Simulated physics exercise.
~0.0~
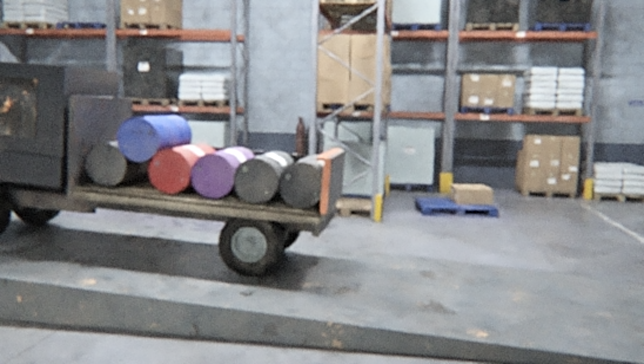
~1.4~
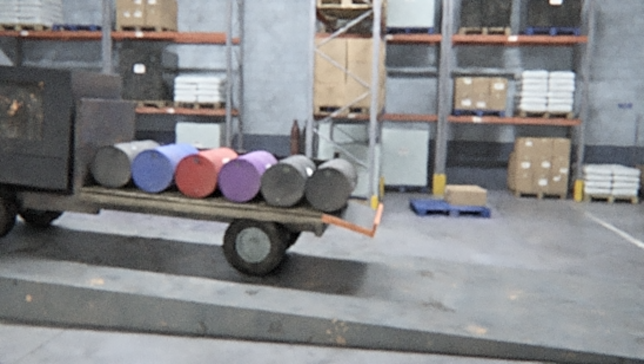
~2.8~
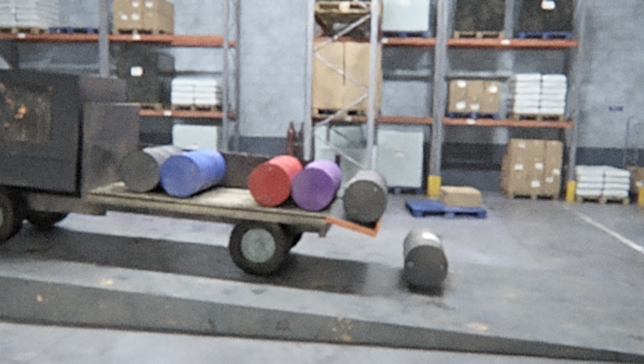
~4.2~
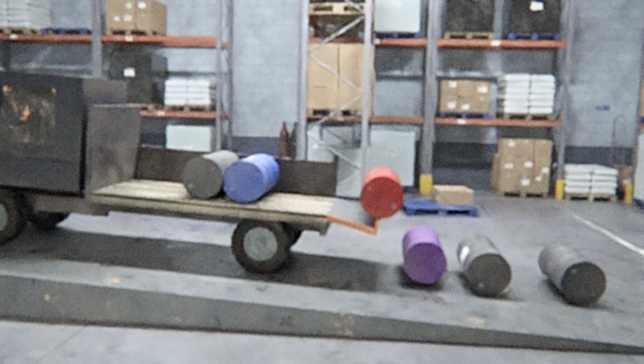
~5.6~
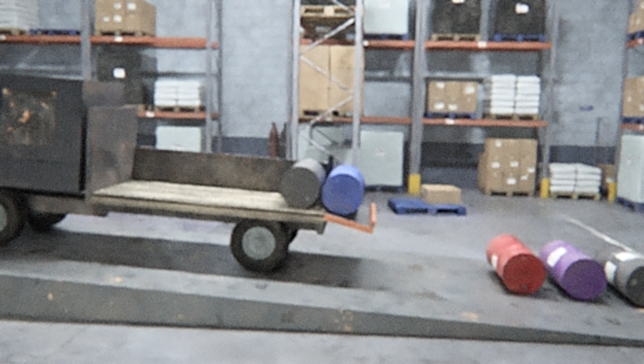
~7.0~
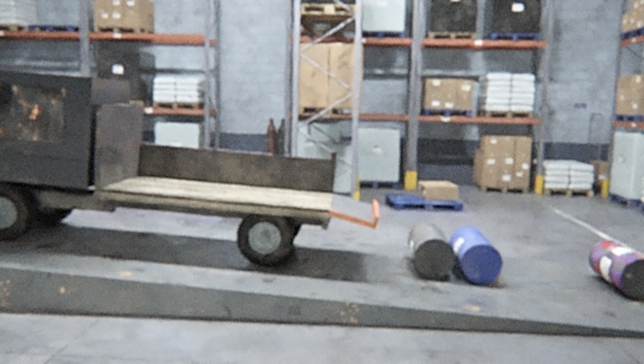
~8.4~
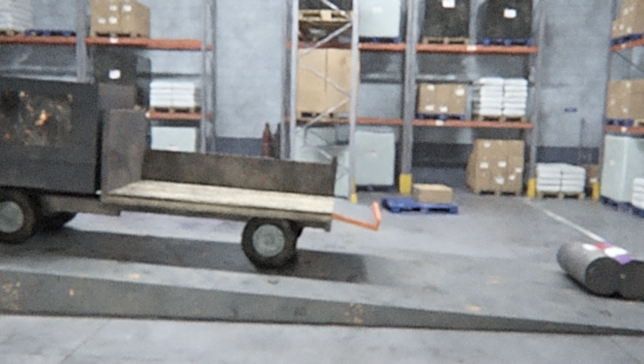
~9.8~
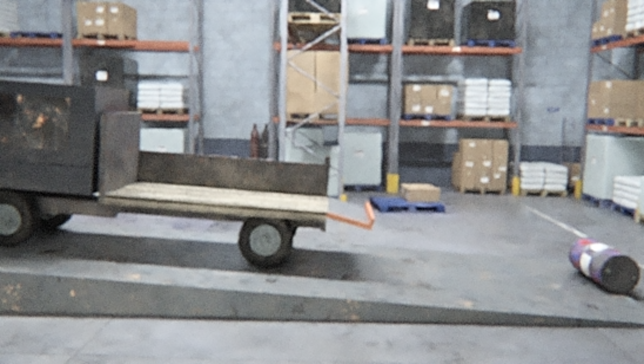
Drums roll off the truck bed over its lowered tailgate until the bed is empty.
